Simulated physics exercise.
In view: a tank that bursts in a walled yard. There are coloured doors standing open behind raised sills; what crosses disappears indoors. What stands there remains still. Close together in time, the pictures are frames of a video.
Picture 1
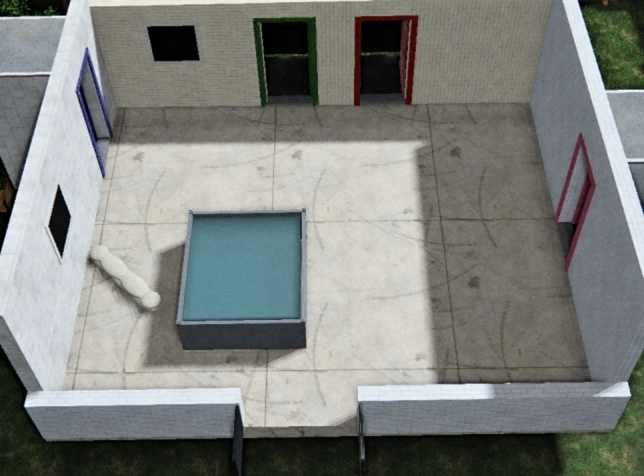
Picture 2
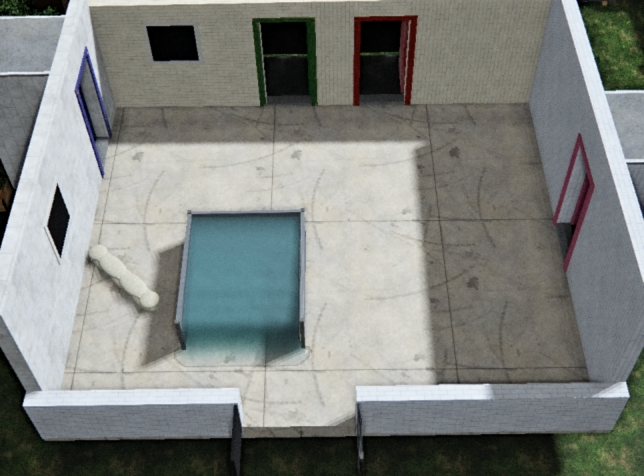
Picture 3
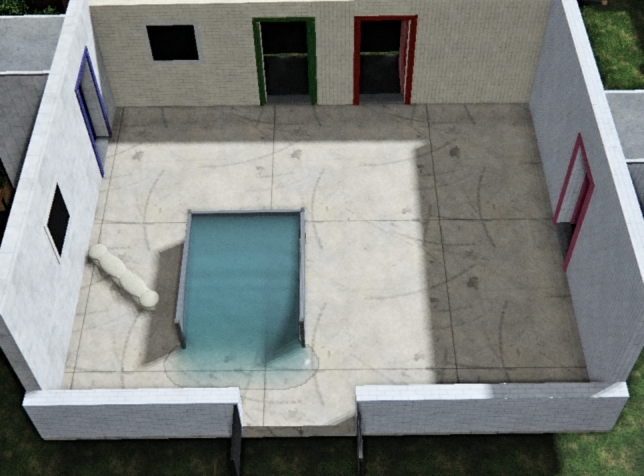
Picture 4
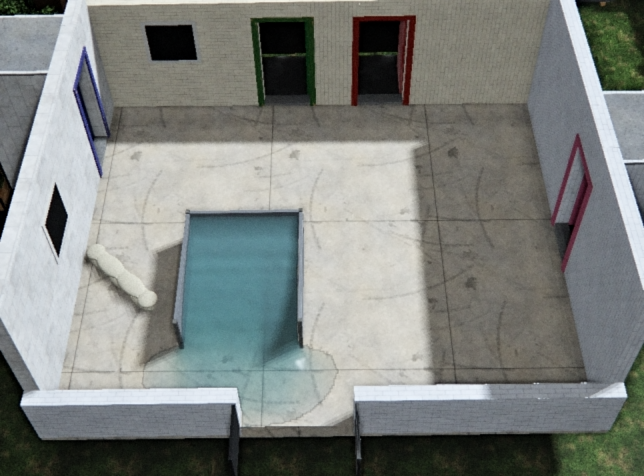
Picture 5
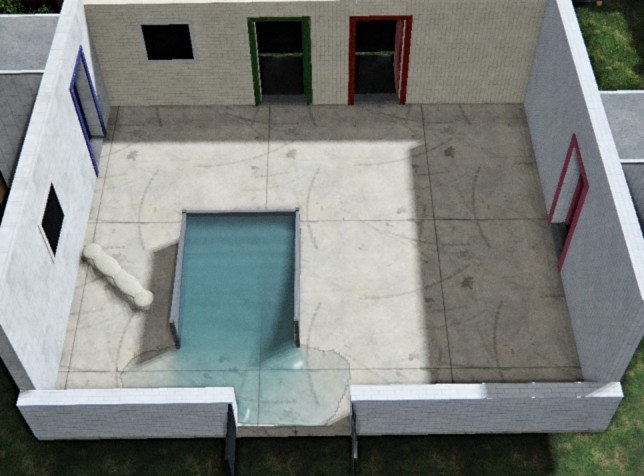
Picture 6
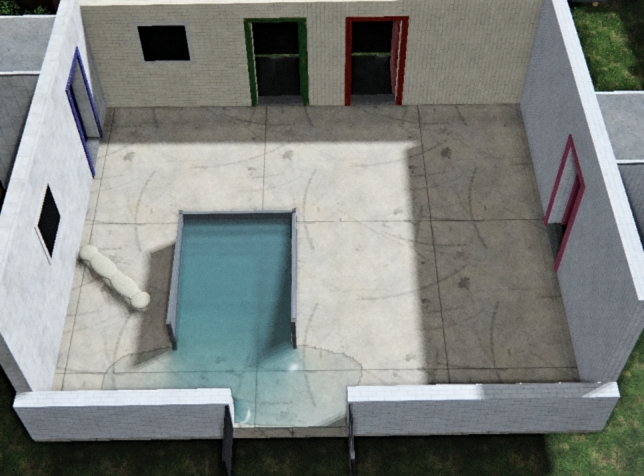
Tank of blue water in a walled yard losing its front side, water pouring out and spreading across the pale floor.
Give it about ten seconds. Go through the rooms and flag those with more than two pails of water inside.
Pink door - not flagged, blue door - not flagged, green door - not flagged, red door - not flagged.
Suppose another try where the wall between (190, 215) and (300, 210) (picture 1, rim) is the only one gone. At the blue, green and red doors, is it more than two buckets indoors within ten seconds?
Checking each in turn: Blue door clears the cutoff, green door clears the cutoff, red door clears the cutoff.
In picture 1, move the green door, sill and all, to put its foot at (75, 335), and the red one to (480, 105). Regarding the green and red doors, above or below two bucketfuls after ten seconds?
Well, the green door beats the threshold, but the red door misses the threshold.
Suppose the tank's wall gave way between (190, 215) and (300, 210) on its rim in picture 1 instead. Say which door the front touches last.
It's the pink one.
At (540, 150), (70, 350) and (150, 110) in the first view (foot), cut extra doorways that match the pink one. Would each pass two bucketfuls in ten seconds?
First stays short of it, second crosses the line, third stays short of it.
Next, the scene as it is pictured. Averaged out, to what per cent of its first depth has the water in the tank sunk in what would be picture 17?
That comes to some 32 per cent.
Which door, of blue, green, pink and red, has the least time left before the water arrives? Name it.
It's the blue door.
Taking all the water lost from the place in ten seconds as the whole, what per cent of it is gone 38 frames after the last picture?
Note - share reached: 90 %.
A moment on, water covers 10 % of the floor; the pink door not reached, the blue door not reached, the green door not reached, the red door not reached.
Next, water covers 15 % of the floor; the pink door not reached, the blue door not reached, the green door not reached, the red door not reached.
Then, water covers 25 % of the floor; the pink door not reached, the blue door not reached, the green door not reached, the red door not reached.
Later, water covers 30 % of the floor; the pink door wet at the sill, nothing in, the blue door wet at the sill, nothing in, the green door not reached, the red door not reached.
In the end, water covers 55 % of the floor; the pink door wet at the sill, nothing in, the blue door wet at the sill, nothing in, the green door wet at the sill, nothing in, the red door not reached.
